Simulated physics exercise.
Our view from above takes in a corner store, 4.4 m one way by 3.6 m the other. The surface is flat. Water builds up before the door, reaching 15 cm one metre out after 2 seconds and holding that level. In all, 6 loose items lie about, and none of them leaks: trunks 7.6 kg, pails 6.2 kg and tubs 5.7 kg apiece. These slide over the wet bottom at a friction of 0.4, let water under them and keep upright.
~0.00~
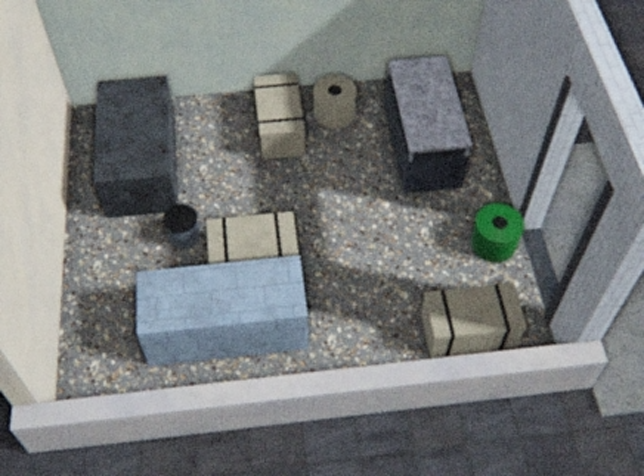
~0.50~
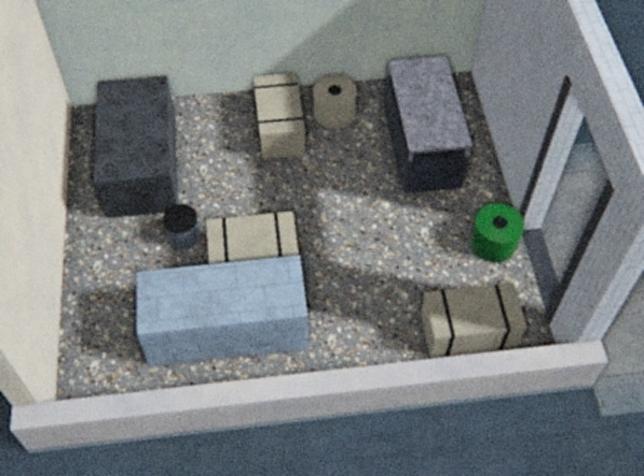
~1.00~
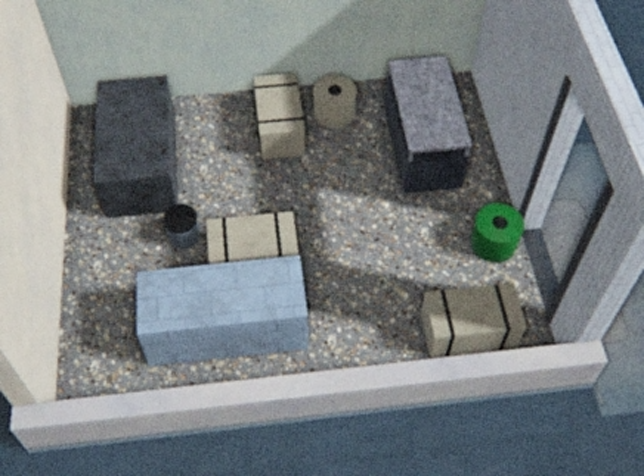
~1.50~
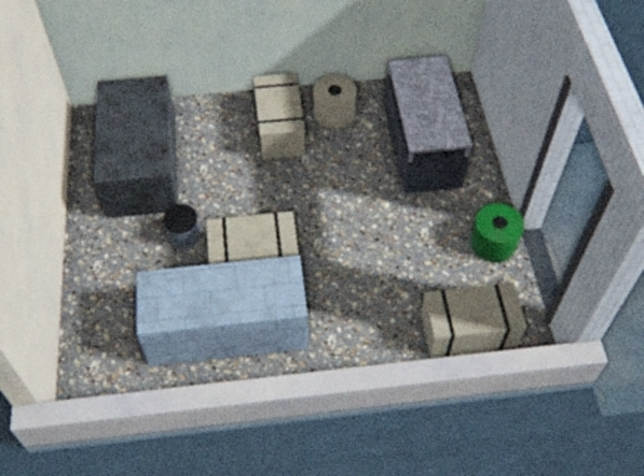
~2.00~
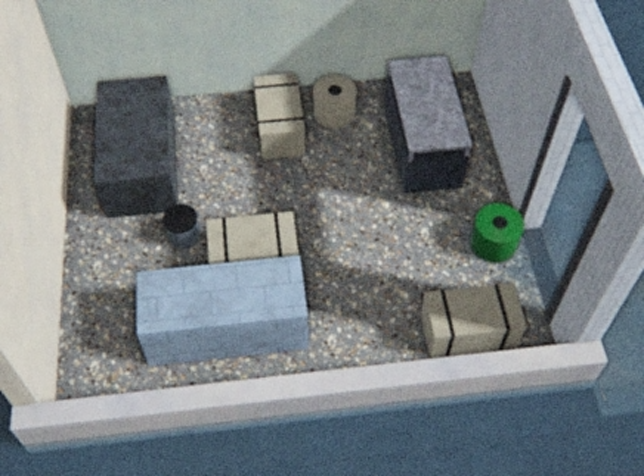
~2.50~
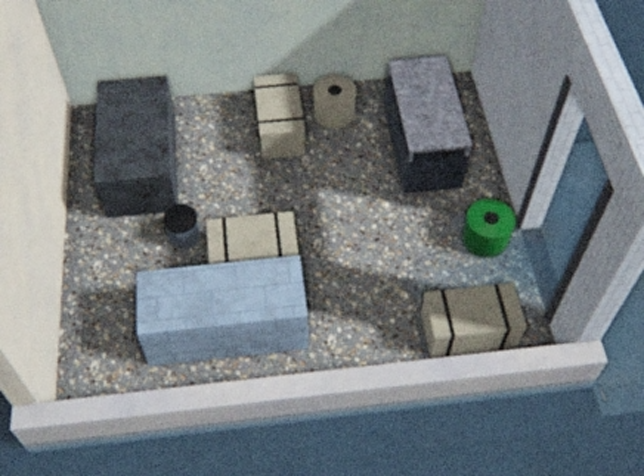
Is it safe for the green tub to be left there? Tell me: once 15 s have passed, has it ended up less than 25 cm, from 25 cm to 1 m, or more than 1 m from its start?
It has gone more than 1 m.
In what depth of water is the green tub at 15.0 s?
Close to 8 centimetres.
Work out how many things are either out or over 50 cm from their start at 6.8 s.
The number comes to 2.
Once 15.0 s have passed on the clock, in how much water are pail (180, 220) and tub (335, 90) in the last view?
Roughly 8 and 7 cm.
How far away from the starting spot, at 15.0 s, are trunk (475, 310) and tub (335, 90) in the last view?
The first is 100 cm from its start, the second 80 cm.
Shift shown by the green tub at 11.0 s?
Around 350 cm from the start by that time.
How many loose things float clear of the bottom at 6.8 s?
Answer: 2.
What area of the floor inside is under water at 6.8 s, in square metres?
Somewhere around 11.5 m2, roughly.
After 3.5 s the green tub is near (428, 189), 0.7 m from its start, aground; 0 afloat.
After 6.8 s the green tub is near (295, 165), 2.0 m from its start, aground; 2 afloat.
After 11.0 s the green tub is near (192, 88), 3.4 m from its start, afloat; 5 afloat.
After 15.0 s the green tub is near (288, 88), 2.6 m from its start, afloat; 6 afloat.
